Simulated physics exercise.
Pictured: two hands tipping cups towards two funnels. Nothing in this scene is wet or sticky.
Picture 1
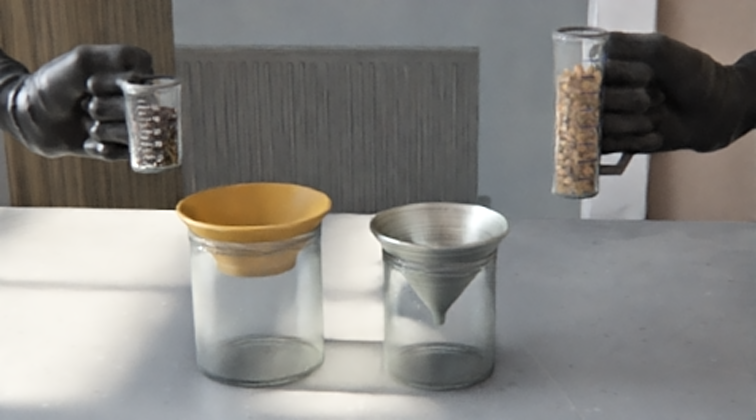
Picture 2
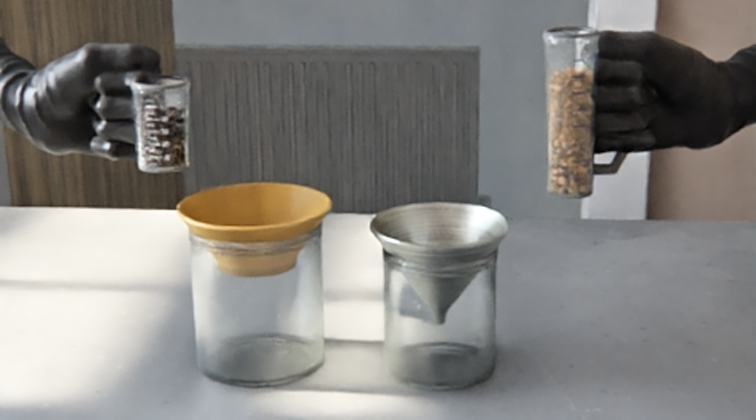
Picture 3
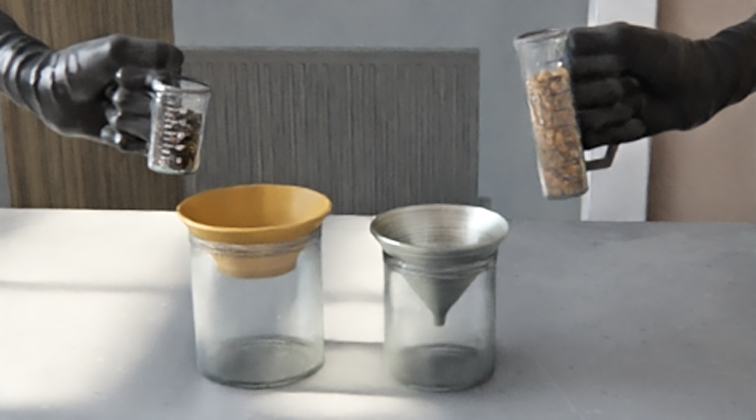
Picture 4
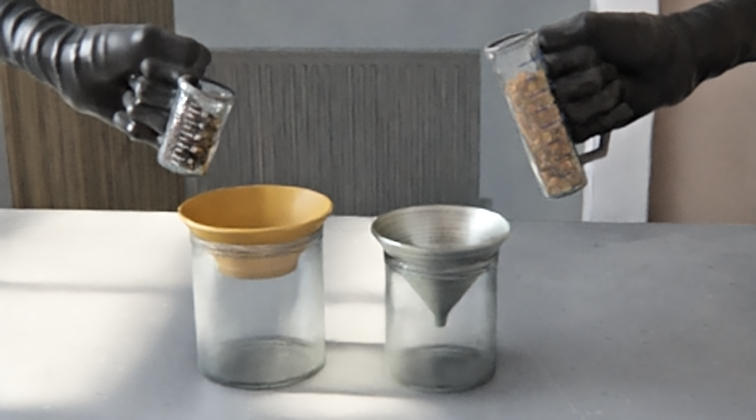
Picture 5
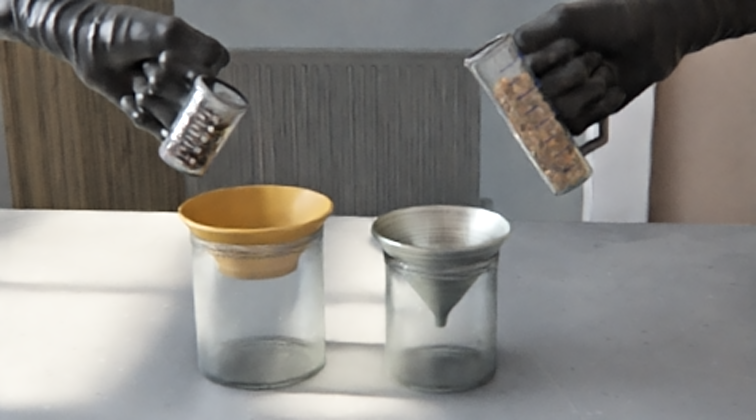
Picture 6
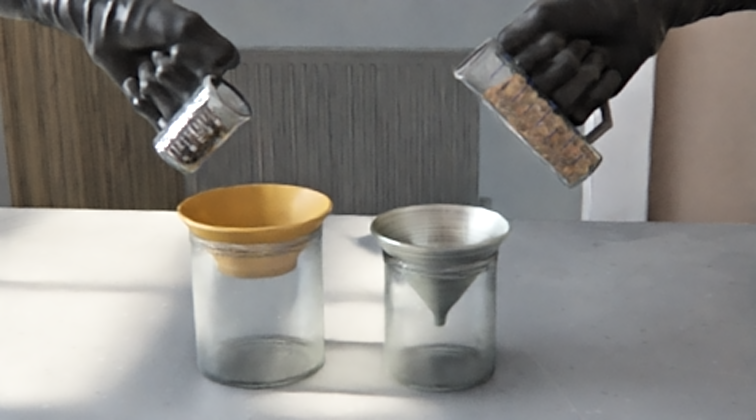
At first, two black-gloved hands hold clear cups of small pieces nearly upright, on either side of a yellow funnel and a metal funnel set in glass jars. Then both hands move inward and gradually tilt the cups toward each other, ending at a steep slant with the pieces still inside.
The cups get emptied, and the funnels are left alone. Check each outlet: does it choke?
One by one: Left: Stays open; right: Plugs up.
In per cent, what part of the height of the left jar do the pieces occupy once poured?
I'd say some 10 %.
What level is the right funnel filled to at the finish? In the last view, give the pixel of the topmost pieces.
My guess is somewhere close to (437, 257).
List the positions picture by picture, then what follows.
In the first picture, left funnel near (255, 216), outlet at (257, 263), about 7 pieces wide; left cup near (155, 124), holding flat chocolate drops; right funnel near (439, 235), outlet at (439, 321), narrower than one piece; right cup near (578, 114), holding round wooden beads.
In the second picture, left cup near (162, 124), upright; right cup near (571, 114), upright.
In the third picture, left cup near (178, 126), tipped 10°; right cup near (554, 115), tipped 10°.
In the fourth picture, left cup near (195, 127), tipped 22°; right cup near (538, 116), tipped 22°.
In the fifth picture, left cup near (203, 127), tipped 33°; right cup near (531, 116), tipped 33°.
In the sixth picture, left funnel near (256, 217), outlet at (258, 264); left cup near (202, 126), tipped 44°; right funnel near (440, 237), outlet at (440, 323); right cup near (530, 115), tipped 44°.
Then, 0.51 s on from there, left, the whole lot still in the cup; right, the whole lot still in the cup.
Then, 0.95 s on from there, left, all but a few still in the cup, a little in or over the funnel, only a few down in the jar; right, the bulk still in the cup, a little in or over the funnel.
Then, 1.33 s on from there, left, near a quarter in or over the funnel, the bulk down in the jar; right, only a few still in the cup, all but a few in or over the funnel.
In the end, left, the whole lot down in the jar; right, the whole lot stuck in the funnel, none at all down in the jar.
